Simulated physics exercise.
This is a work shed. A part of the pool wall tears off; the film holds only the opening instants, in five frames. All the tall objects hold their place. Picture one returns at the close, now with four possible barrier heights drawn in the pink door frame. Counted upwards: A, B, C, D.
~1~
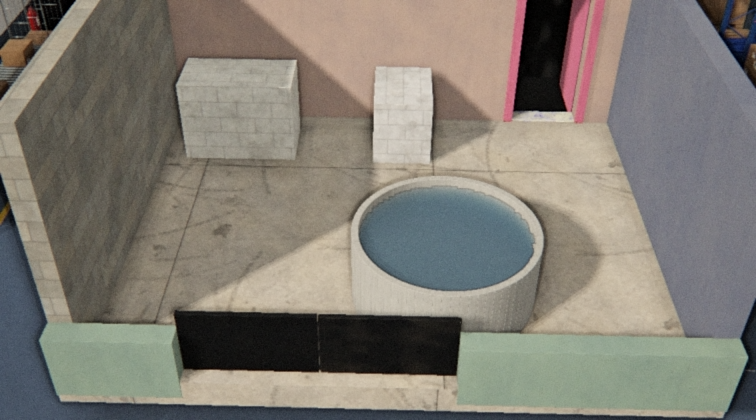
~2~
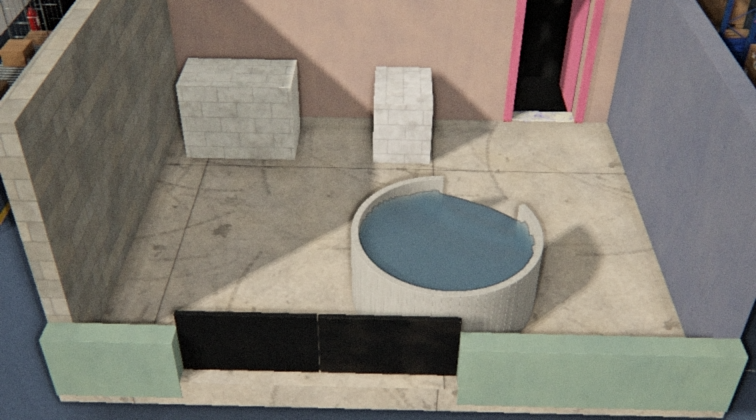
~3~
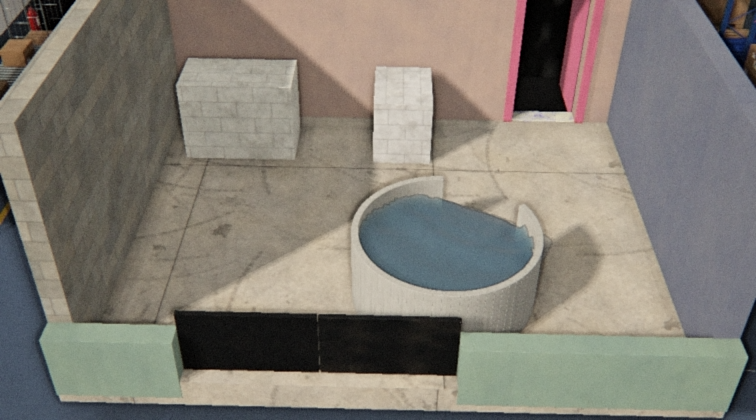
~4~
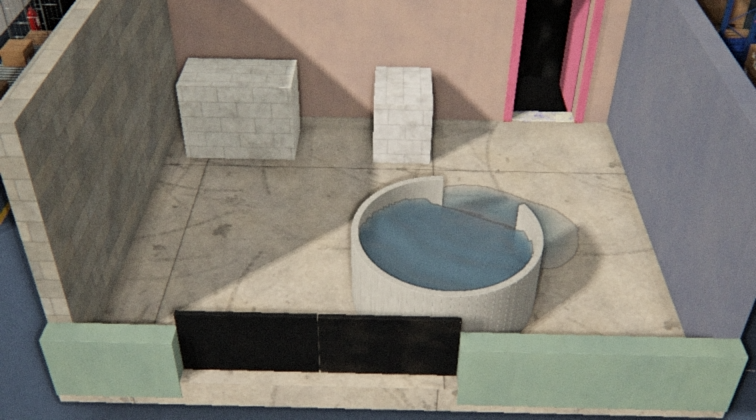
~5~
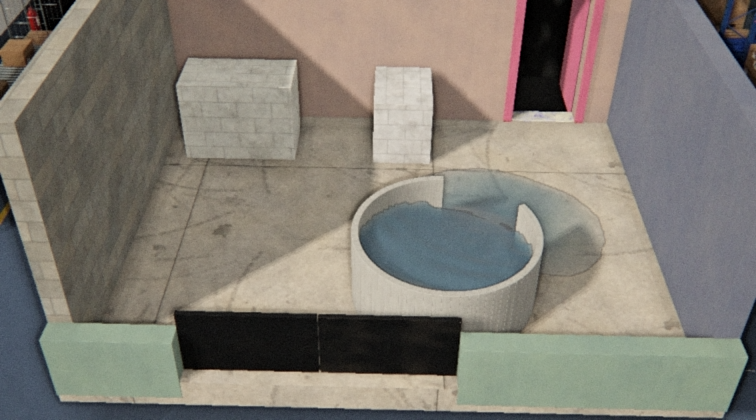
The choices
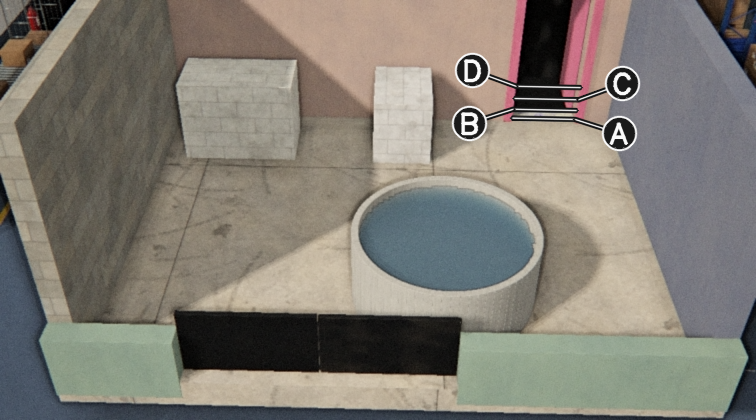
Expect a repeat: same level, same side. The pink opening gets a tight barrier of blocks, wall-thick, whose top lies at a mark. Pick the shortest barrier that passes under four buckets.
I would pick mark C.
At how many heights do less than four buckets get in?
Two.
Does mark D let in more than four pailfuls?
No, that is safe.
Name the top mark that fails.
The answer is B.
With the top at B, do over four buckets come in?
Yes, that goes wrong.
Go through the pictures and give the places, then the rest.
Water in the pool at rest, its middle at (447, 237); foot of the pink doorway at (543, 121); shut gate at (318, 325).
Water covers 1 % of the ground, its front hidden from here.
Water covers 3 % of the ground, its front hidden from here.
Water covers 8 % of the ground and shows as far out as (569, 226).
Water covers 14 % of the ground and shows as far out as (567, 197).
On the marked copy, A at (543, 118); B at (544, 109); C at (546, 99); D at (548, 86); from the bottom up A, B, C, D.
Choosing A, dozens of bucketfuls pour in.
Choosing B, about 11 bucketfuls get in.
Choosing C, a bucket or two gets in.
Choosing D, nothing gets over.
